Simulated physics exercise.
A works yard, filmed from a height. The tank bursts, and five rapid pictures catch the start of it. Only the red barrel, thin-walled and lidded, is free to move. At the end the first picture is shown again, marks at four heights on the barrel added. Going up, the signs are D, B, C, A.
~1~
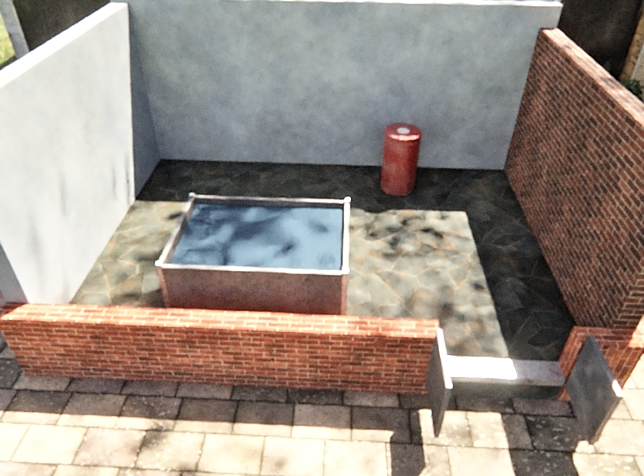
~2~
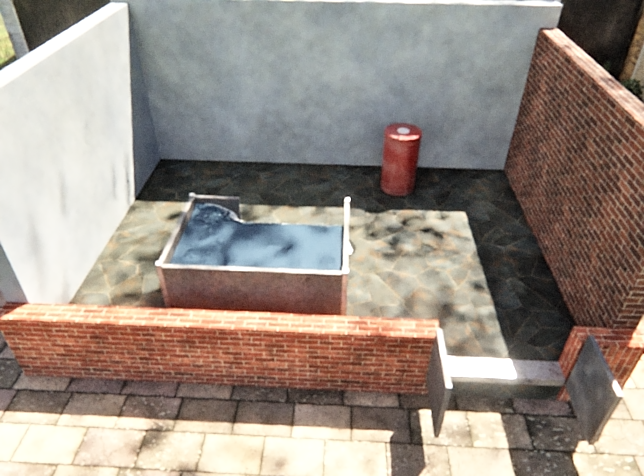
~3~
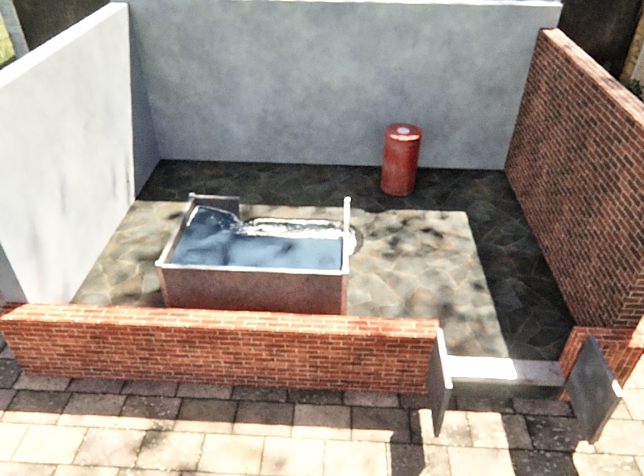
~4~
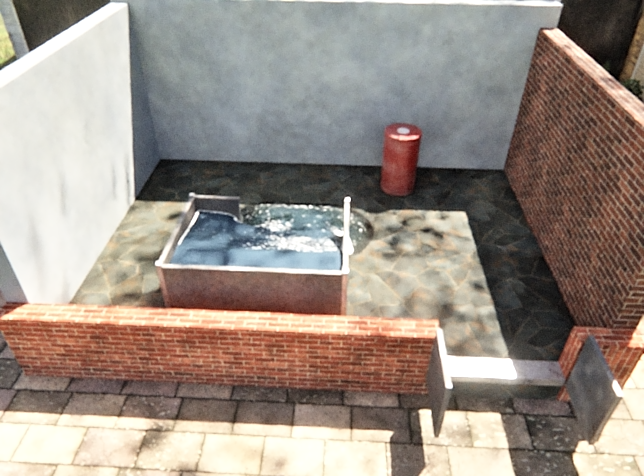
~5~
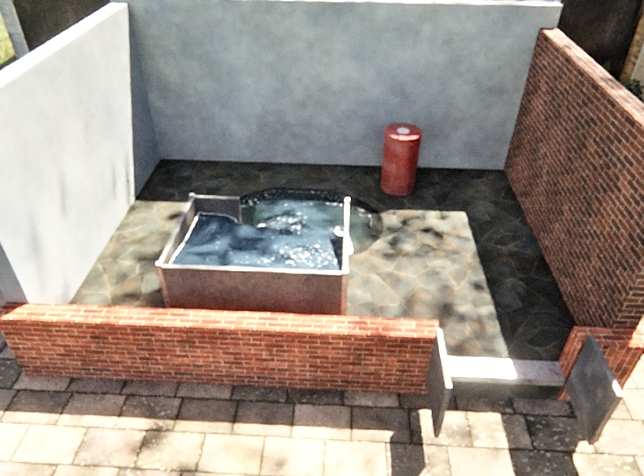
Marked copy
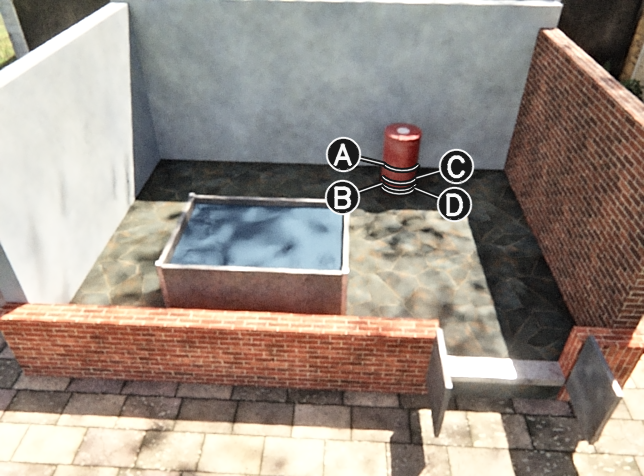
In a walled works yard seen from above, a square tank stands full of water near a red barrel. Part of the tank's back wall goes missing, and the water inside churns as it pours out behind, spreading over the paving towards the back wall and the barrel, which stays still.
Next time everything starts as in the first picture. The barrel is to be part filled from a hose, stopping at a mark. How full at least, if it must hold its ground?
A.
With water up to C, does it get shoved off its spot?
Yes.
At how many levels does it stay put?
One.
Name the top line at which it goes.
C.
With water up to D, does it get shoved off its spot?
Yes.
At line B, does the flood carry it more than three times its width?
Yes.
In white, A at (401, 170); B at (399, 190); C at (400, 183); D at (399, 193); from the bottom up D, B, C, A.
Choosing A, it does not move.
Choosing B, it is pushed about 5 times its own width away.
Choosing C, it is pushed about its own width away.
Choosing D, it is pushed about 6 times its own width away.
